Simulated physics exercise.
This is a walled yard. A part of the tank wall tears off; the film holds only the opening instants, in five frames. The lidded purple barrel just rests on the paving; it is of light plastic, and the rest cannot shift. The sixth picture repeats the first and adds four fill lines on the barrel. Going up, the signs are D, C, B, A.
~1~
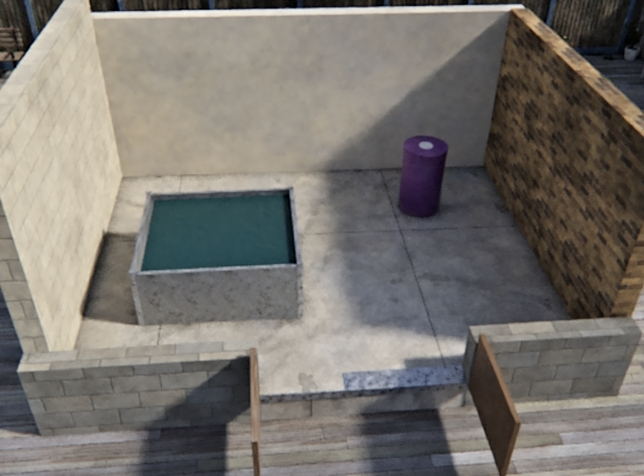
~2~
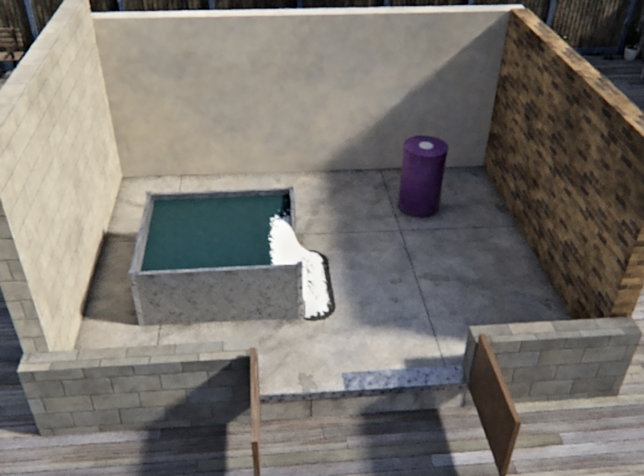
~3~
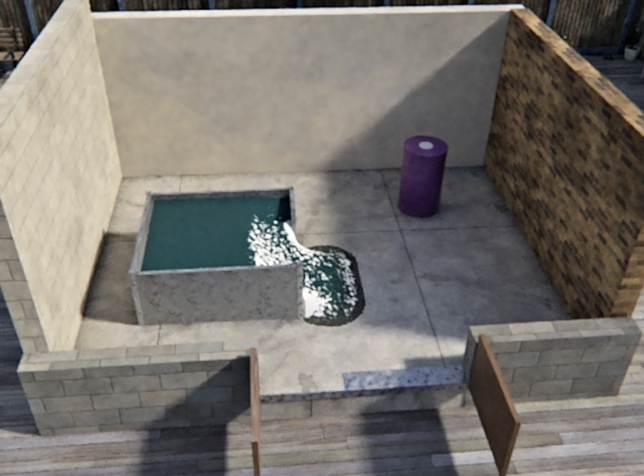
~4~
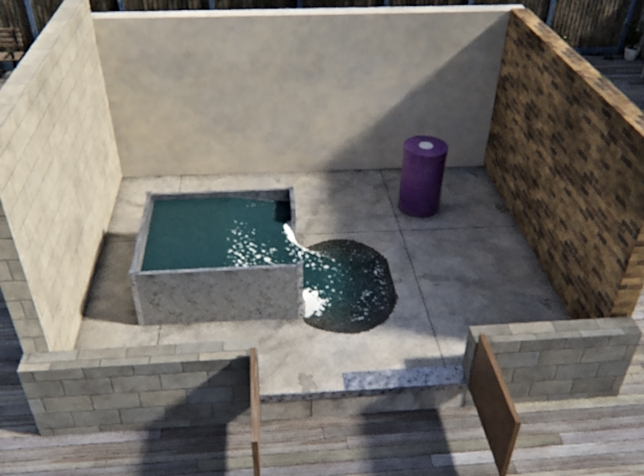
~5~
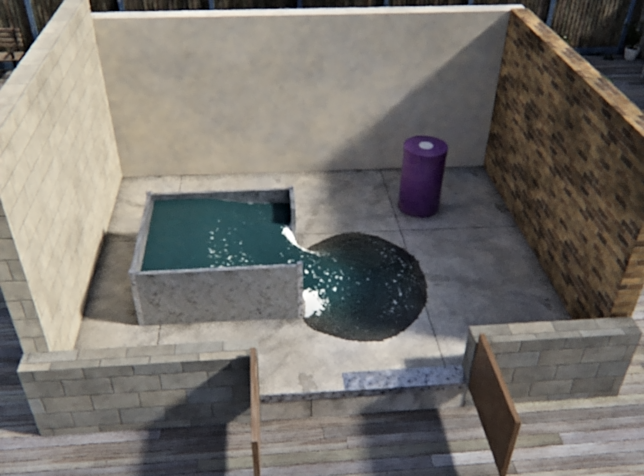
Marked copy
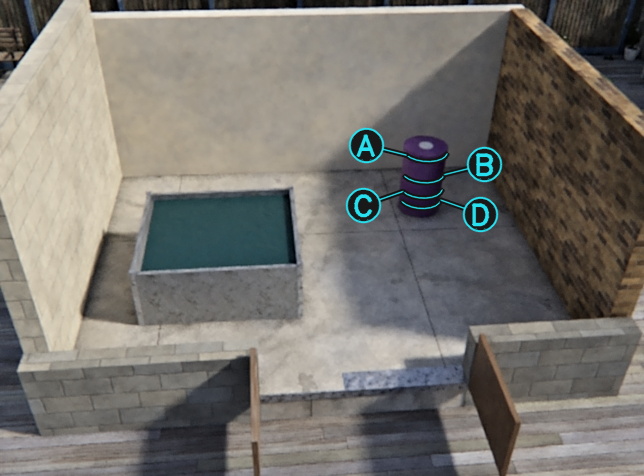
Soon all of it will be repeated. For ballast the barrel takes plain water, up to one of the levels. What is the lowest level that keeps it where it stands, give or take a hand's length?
Line D just does it.
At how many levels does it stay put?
All four.
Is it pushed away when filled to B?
No.
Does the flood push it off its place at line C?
No, not at all.
In cyan, A at (430, 161); B at (427, 182); C at (425, 198); D at (424, 208); from the bottom up D, C, B, A.
With A, it does not move.
With B, it does not move.
With C, it does not move.
With D, it does not move.
